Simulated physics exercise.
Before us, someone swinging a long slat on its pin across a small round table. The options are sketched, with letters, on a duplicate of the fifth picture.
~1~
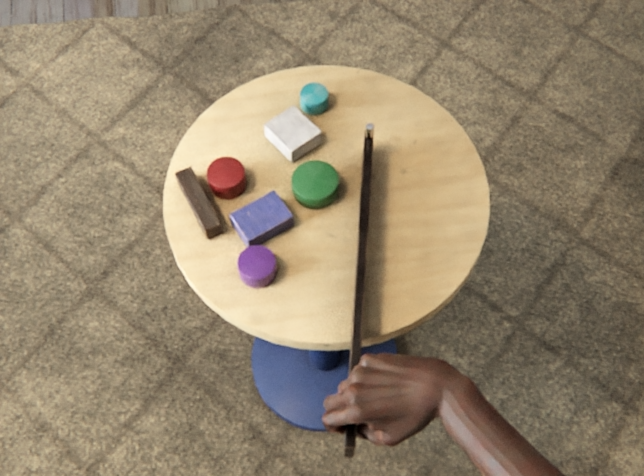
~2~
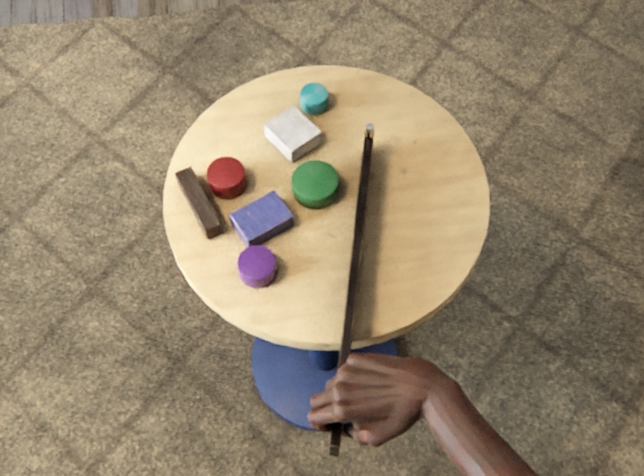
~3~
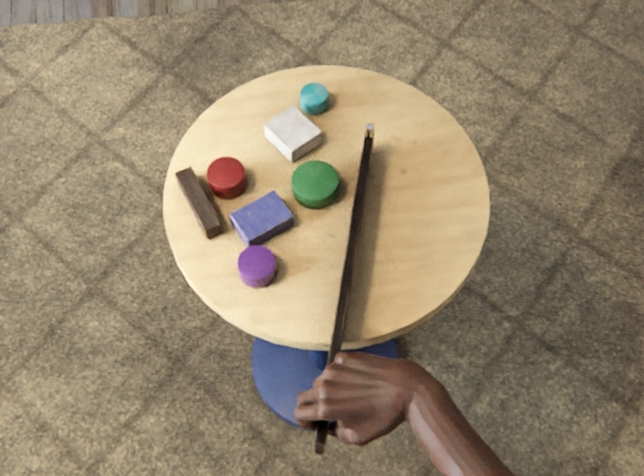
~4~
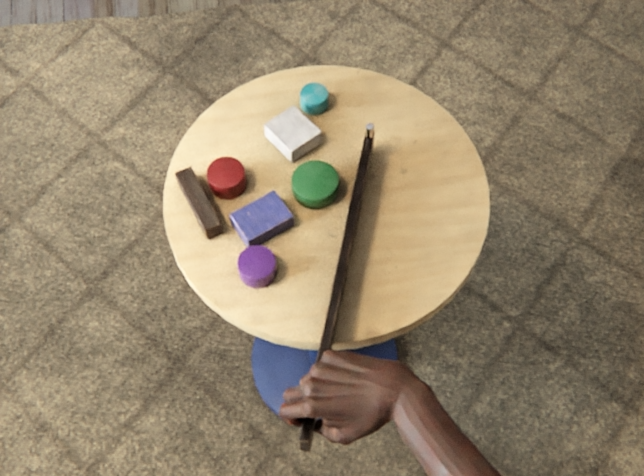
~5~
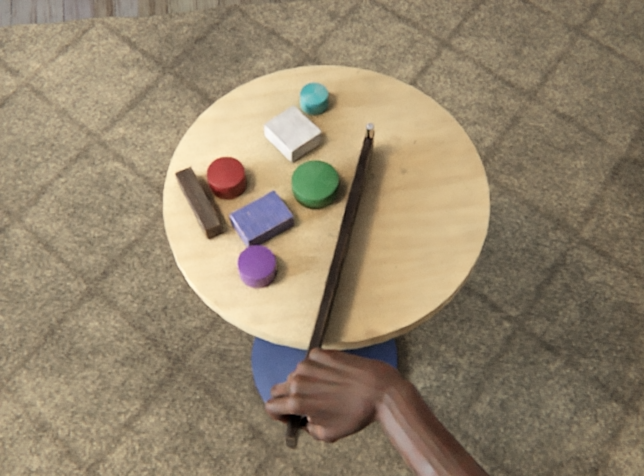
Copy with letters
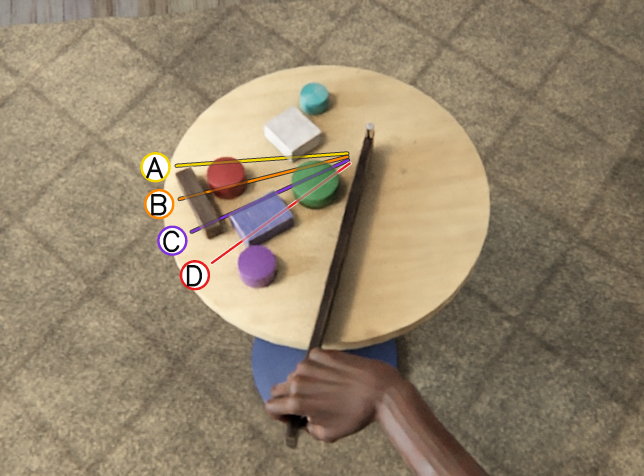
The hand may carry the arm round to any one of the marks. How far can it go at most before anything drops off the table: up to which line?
It should halt at C.
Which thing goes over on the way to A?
It is the black bar.
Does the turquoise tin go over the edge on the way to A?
By then, no.
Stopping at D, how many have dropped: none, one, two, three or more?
The count is none.
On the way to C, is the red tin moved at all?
By then, yes.
On the marked copy, A at (263, 160); B at (265, 178); C at (272, 195); D at (283, 212).
Taking C. A third of the way, arm (313, 215); green tin (312, 183); black bar (199, 203).
Two thirds of the way, arm (287, 196); black bar (191, 194); purple tin (213, 236).
When it is over, arm (274, 179); black bar (173, 165); purple tin (192, 209); nothing has fallen.
As for the rest, A drops the black bar; B drops the black bar; D is safe but short.
